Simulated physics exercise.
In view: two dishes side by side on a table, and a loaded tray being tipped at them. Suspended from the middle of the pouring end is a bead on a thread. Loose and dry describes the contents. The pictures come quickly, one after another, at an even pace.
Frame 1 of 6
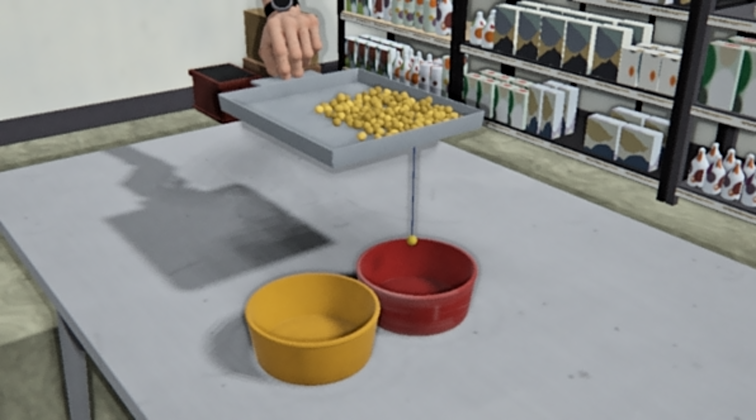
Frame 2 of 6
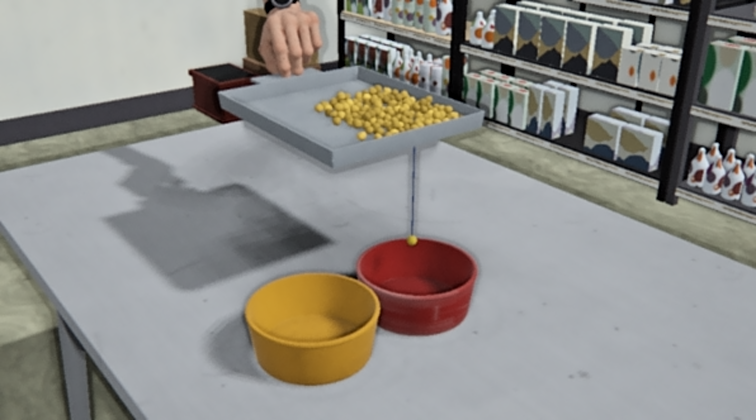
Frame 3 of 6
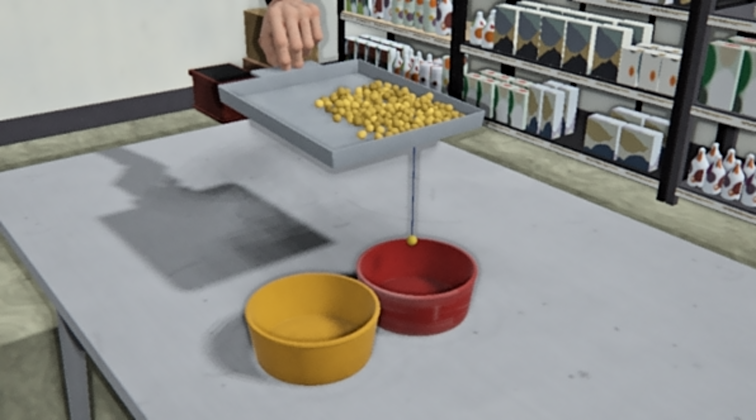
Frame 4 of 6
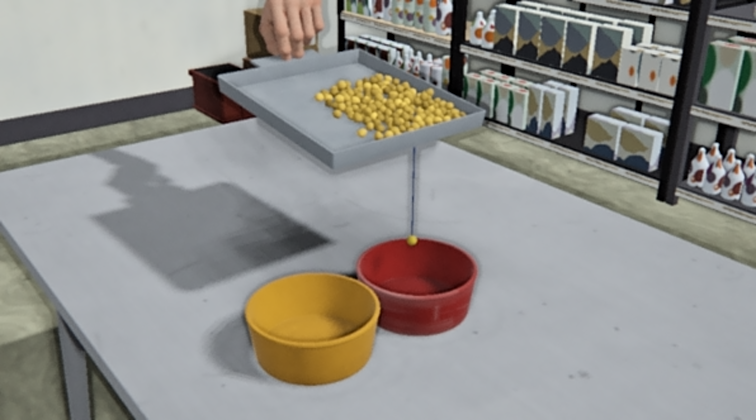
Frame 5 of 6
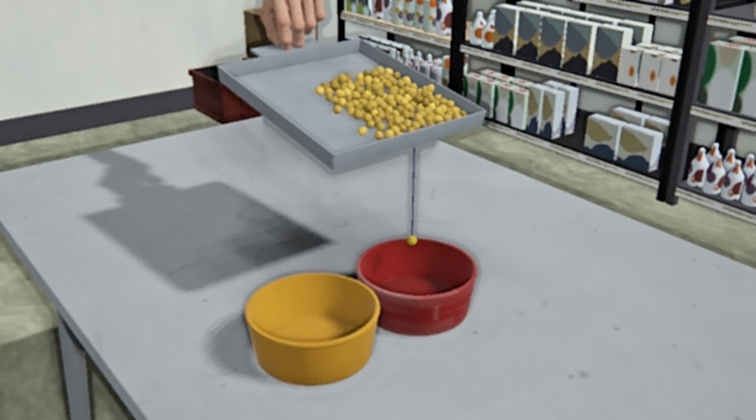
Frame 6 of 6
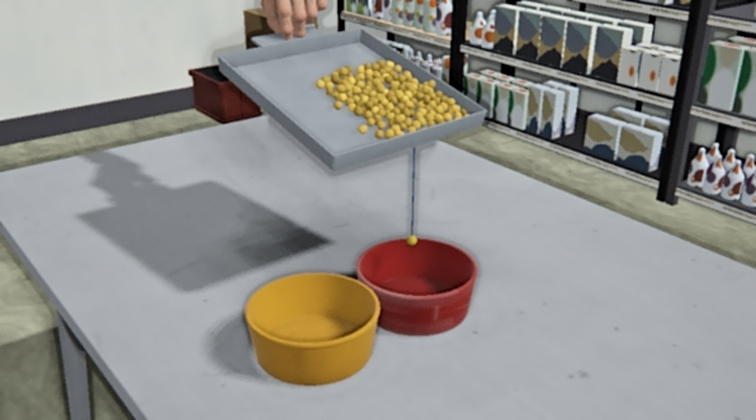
A grey tray carrying a heap of small yellow balls is held by a hand above a pale grey table, seen from a raised, unmoving viewpoint in a room with stocked shelves behind. Beneath it, a yellow bead hangs on a thread over a red dish, with an orange-yellow dish beside it at left. The hand slowly lifts the tray's far end, tilting it slightly, while the balls shift little and the bead stays still.
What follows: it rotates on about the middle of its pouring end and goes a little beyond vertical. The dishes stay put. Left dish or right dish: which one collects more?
The right one.
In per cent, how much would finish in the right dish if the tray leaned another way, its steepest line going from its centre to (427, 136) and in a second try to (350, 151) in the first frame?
30 % and 40 %.
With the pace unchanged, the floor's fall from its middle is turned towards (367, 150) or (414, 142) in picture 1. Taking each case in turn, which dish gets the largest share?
Try 1: The right-side dish; try 2: The right-side dish.
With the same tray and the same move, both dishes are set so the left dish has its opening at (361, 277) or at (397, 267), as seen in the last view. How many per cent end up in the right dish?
It would be roughly 20 per cent, followed by roughly 10 per cent.
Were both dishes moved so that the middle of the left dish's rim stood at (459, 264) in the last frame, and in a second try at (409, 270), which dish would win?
Try 1 - the dish at left; try 2 - the dish at left.
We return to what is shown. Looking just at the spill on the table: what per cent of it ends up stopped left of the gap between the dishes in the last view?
Around 0 per cent, give or take.
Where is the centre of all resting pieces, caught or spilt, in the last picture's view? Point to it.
Close to (452, 316), more or less.
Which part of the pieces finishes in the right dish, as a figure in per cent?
Somewhere around 40 percent, I'd say.
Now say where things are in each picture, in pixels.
In the first picture, corners of the pouring end at (333, 150) and (482, 111), level; middle of the load at (390, 116), puffed corn balls; left dish at (351, 354); right dish at (456, 307); bead on its thread at (412, 240).
In the second picture, corners of the pouring end at (333, 150) and (482, 111), level; middle of the load at (390, 115).
In the third picture, corners of the pouring end at (333, 151) and (482, 111), tipped barely, lowest at the left corner; middle of the load at (391, 112).
In the fourth picture, corners of the pouring end at (334, 152) and (483, 111), tipped a little, lowest at the left corner; middle of the load at (391, 108).
In the fifth picture, corners of the pouring end at (334, 153) and (484, 110), tipped a little, lowest at the left corner; middle of the load at (392, 105).
In the sixth picture, corners of the pouring end at (335, 154) and (484, 110), tipped a little, lowest at the left corner; middle of the load at (392, 101); left dish at (351, 354); right dish at (456, 307).
Soon after the last picture, tray tipped steeply; nearly all on the tray; a stray few in the right dish; a stray few in the air.
A little later, tray tipped right over; nearly all on the tray; a stray few in the right dish; a stray few outside both.
Later still, tray tipped past a quarter turn; a small part in the left dish; about a third in the right dish; about half outside both.
At rest, tray tipped past a quarter turn; a small part in the left dish; about a third in the right dish; about half outside both.
